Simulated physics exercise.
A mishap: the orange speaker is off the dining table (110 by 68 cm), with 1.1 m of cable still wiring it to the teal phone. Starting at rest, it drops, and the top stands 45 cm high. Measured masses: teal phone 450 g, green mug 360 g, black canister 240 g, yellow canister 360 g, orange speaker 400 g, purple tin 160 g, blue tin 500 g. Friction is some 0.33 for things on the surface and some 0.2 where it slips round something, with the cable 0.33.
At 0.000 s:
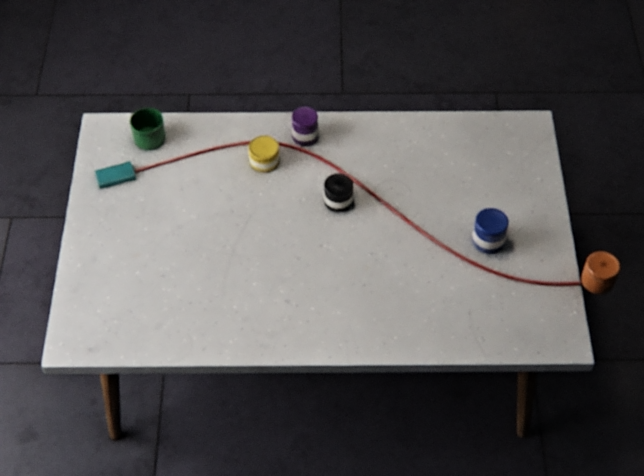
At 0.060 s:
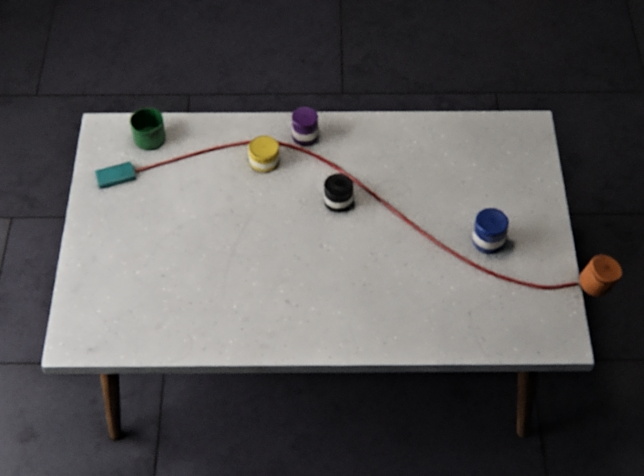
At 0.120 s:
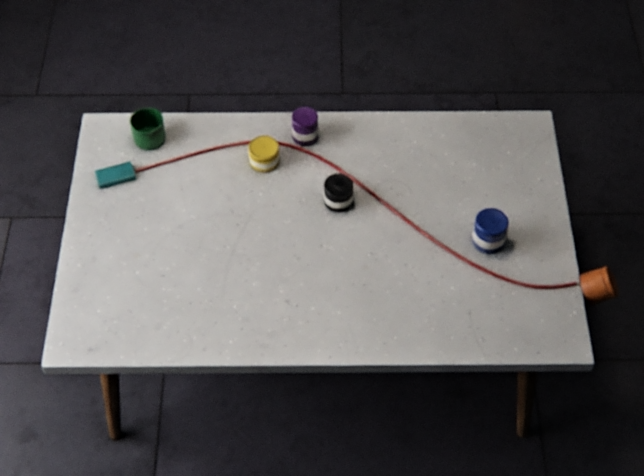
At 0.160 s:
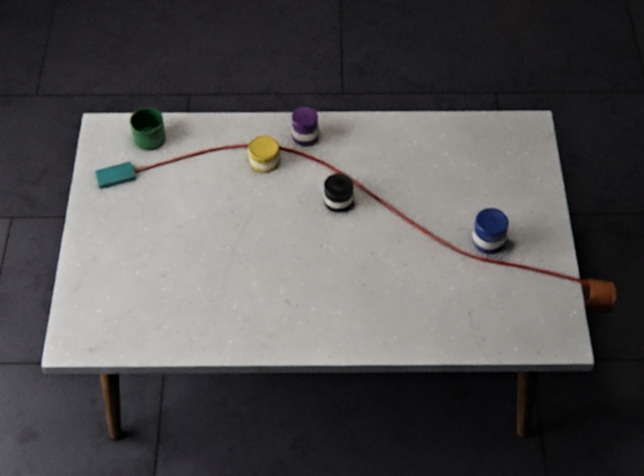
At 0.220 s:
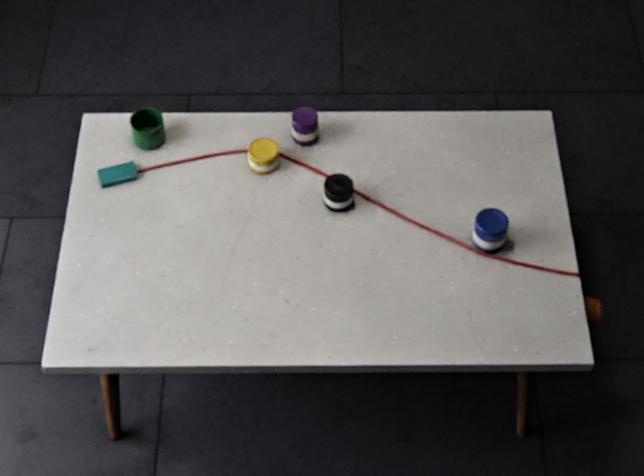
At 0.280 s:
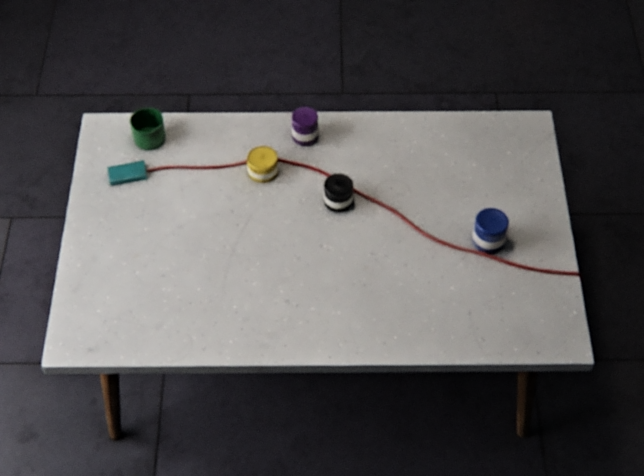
Pale table with small coloured containers, an orange cylinder dropping off the right edge, its red cord tightening and shifting a teal block right.
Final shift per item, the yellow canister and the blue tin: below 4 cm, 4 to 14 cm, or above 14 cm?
Yellow canister 4 to 14 cm, blue tin below 4 cm.
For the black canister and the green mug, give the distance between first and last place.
Final offset from start: Black canister = 0 cm, green mug = 0 cm.
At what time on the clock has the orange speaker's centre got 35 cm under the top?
That is: Not at all.
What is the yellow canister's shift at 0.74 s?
Yellow canister: 6 cm.
At 0.5 s, the cable's tail end at (169, 170); yellow canister 6 cm off its start, orange speaker over the edge, teal phone 7 cm off its start.
At 0.7 s, the cable's tail end at (175, 171); yellow canister 6 cm off its start, teal phone 9 cm off its start, orange speaker over the edge.
At 1.0 s, the cable's tail end at (184, 171); yellow canister 6 cm off its start at (261, 168), teal phone 11 cm off its start at (163, 168), orange speaker over the edge.
At 1.2 s, the cable's tail end at (188, 171); yellow canister 6 cm off its start, teal phone 12 cm off its start, orange speaker over the edge.
At 2.4 s, the cable's tail end at (230, 170); yellow canister 6 cm off its start at (261, 169), blue tin 0 cm off its start at (493, 219), teal phone 21 cm off its start at (210, 167), orange speaker over the edge.
